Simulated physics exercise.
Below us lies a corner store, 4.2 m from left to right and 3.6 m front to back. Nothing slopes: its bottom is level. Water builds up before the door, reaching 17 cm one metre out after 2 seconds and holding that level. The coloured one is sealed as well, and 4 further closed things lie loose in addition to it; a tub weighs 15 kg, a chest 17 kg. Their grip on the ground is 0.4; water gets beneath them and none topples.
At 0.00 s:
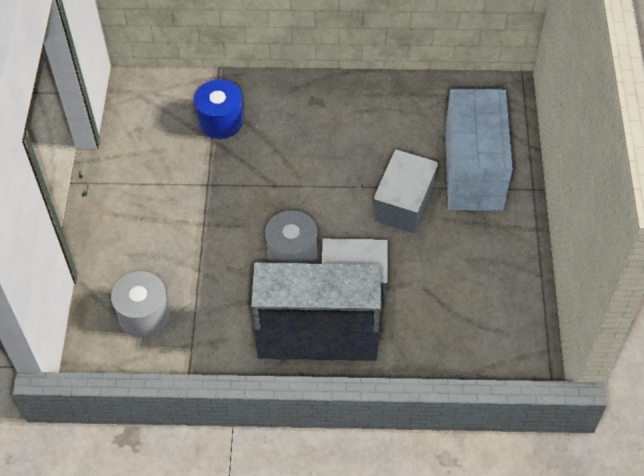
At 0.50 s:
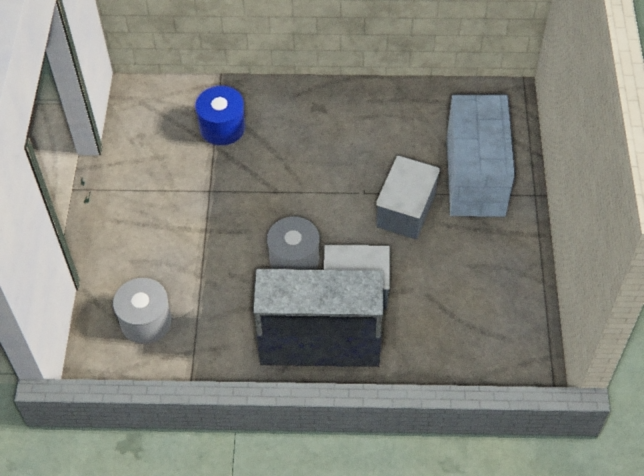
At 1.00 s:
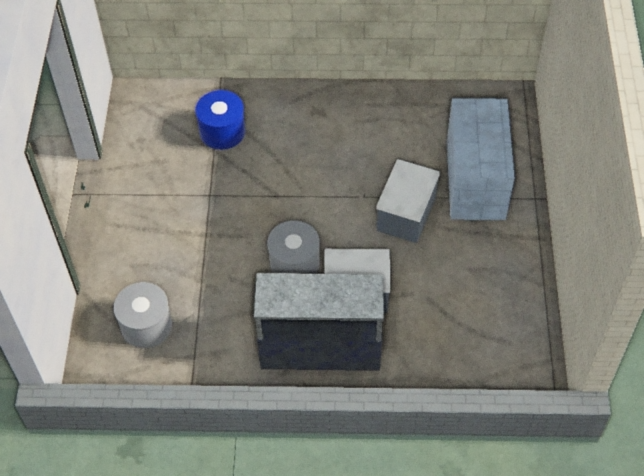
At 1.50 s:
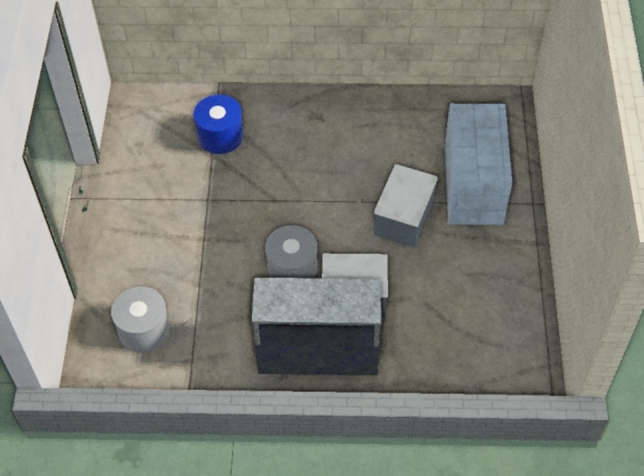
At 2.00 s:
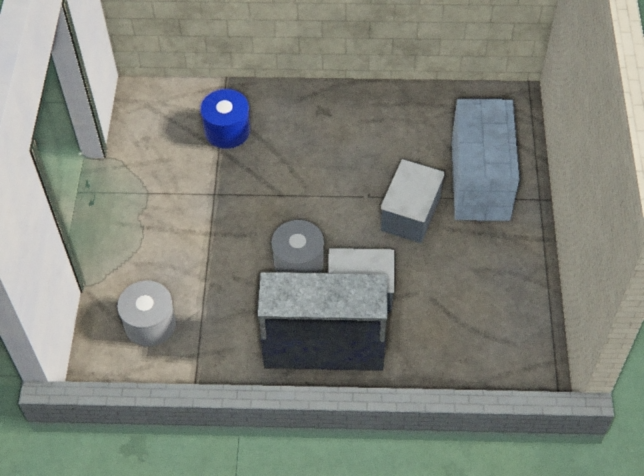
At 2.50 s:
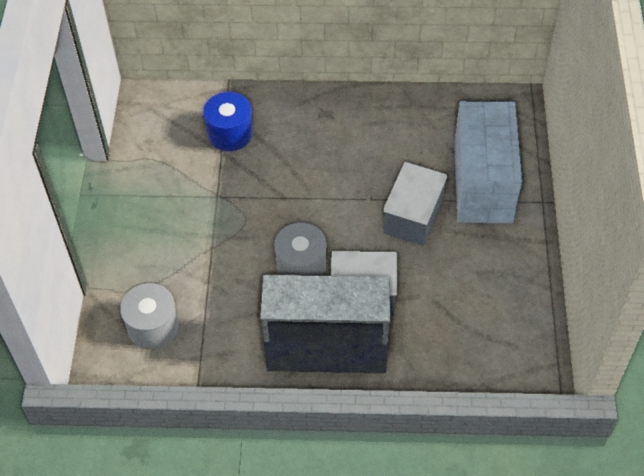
Greenish water surrounded the small walled shop outside, then seeped in through the doorway on the left and spread thinly across the pale floor, while the blue tub and the other objects stayed put.
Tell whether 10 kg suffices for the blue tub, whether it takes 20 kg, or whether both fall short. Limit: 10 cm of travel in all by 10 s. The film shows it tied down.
I reckon the answer is the heavier of the two.
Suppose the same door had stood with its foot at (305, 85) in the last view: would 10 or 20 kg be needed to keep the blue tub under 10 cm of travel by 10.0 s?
There just the heavier succeeds.
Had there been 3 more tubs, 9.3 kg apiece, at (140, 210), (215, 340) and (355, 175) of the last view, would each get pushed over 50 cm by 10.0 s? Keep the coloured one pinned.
Taking them in turn, the first is beyond the line, the second inside the line and the third beyond the line.
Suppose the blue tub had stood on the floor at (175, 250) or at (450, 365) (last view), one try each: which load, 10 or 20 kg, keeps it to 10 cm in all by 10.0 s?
The first time both options come up short; the second time the greater option is needed.
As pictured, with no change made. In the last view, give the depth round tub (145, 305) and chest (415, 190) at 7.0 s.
Depth approx. 3 cm / 6 cm.
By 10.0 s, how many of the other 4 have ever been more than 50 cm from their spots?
Count: 3.
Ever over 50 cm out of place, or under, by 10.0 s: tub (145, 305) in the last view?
Verdict for this one: Under half a metre.
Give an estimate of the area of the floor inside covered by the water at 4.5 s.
Roughly 9.0 m2 of it is wet.
After 3.5 s the blue tub would be 0 cm from its start with 10 kg and 0 cm from its start with 20 kg; 3 cm of water round it then.
After 4.5 s the blue tub would be 13 cm from its start with 10 kg and 0 cm from its start with 20 kg; 4 cm of water round it then.
After 7.0 s the blue tub would be 14 cm from its start with 10 kg and 0 cm from its start with 20 kg; 4 cm of water round it then.
After 10.0 s the blue tub would be 27 cm from its start with 10 kg and 0 cm from its start with 20 kg; 7 cm of water round it then.
